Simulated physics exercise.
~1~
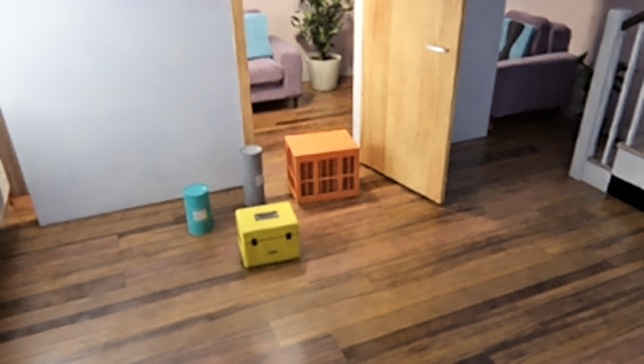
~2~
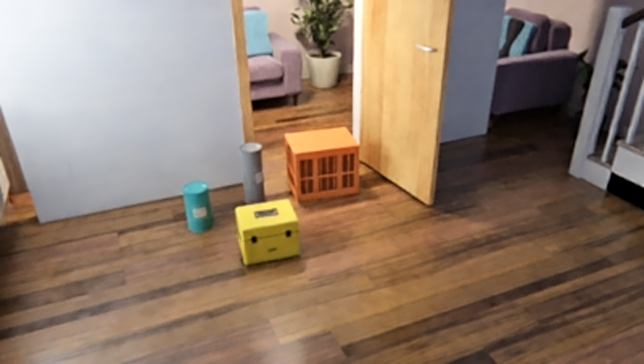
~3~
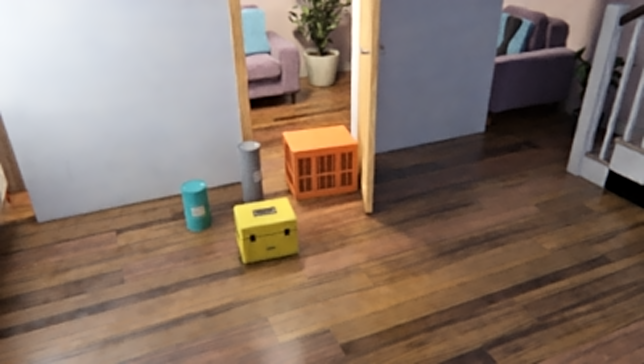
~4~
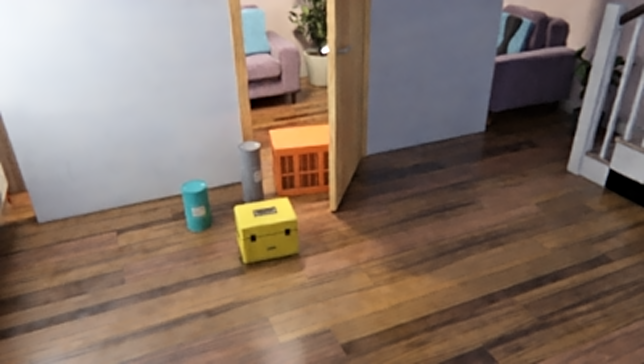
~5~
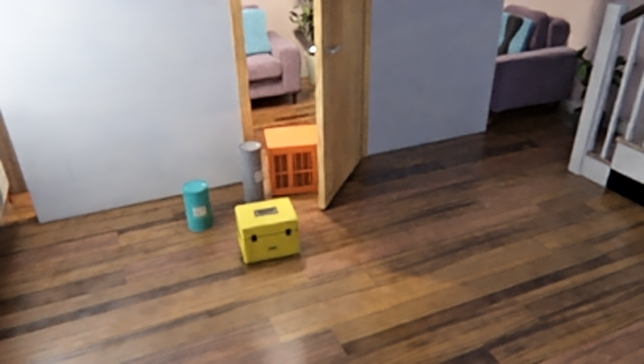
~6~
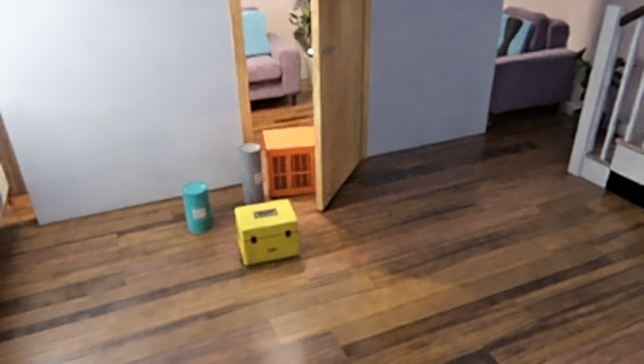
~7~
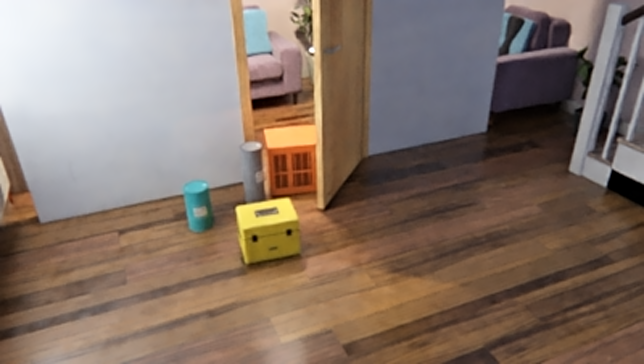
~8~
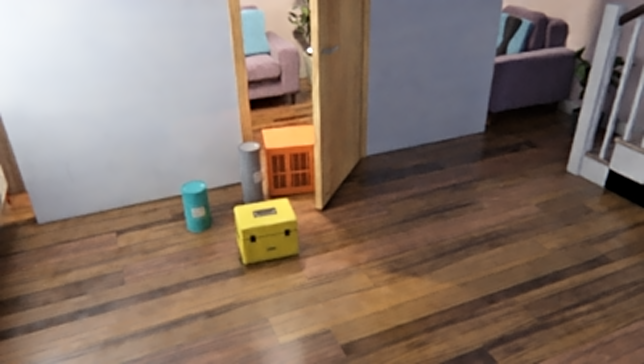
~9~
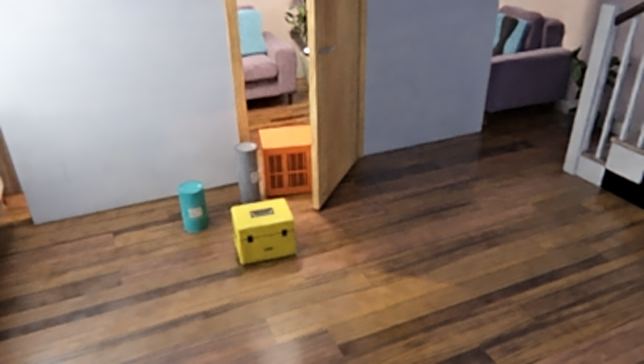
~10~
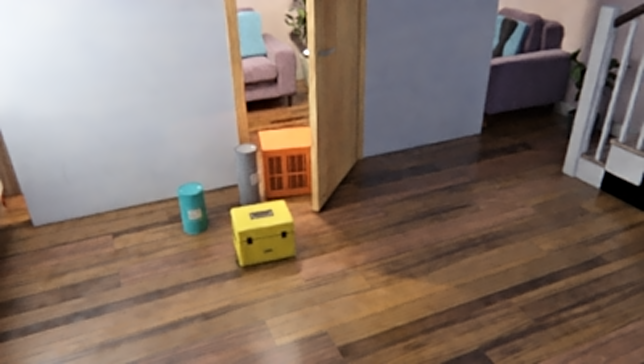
A wooden door stands wide open in a pale wall, seen from slightly above by a gently swaying camera in a room with a dark plank floor. An orange slatted chest sits in the doorway, with a grey canister beside it, a turquoise canister farther left and a yellow toolbox in front. Beyond are a mauve sofa and a potted plant. The door swings leftward towards closing and reaches the chest. It pushes the chest a little to the left, up against the grey canister, then stops. The door stays partly open, the chest wedged in the gap.
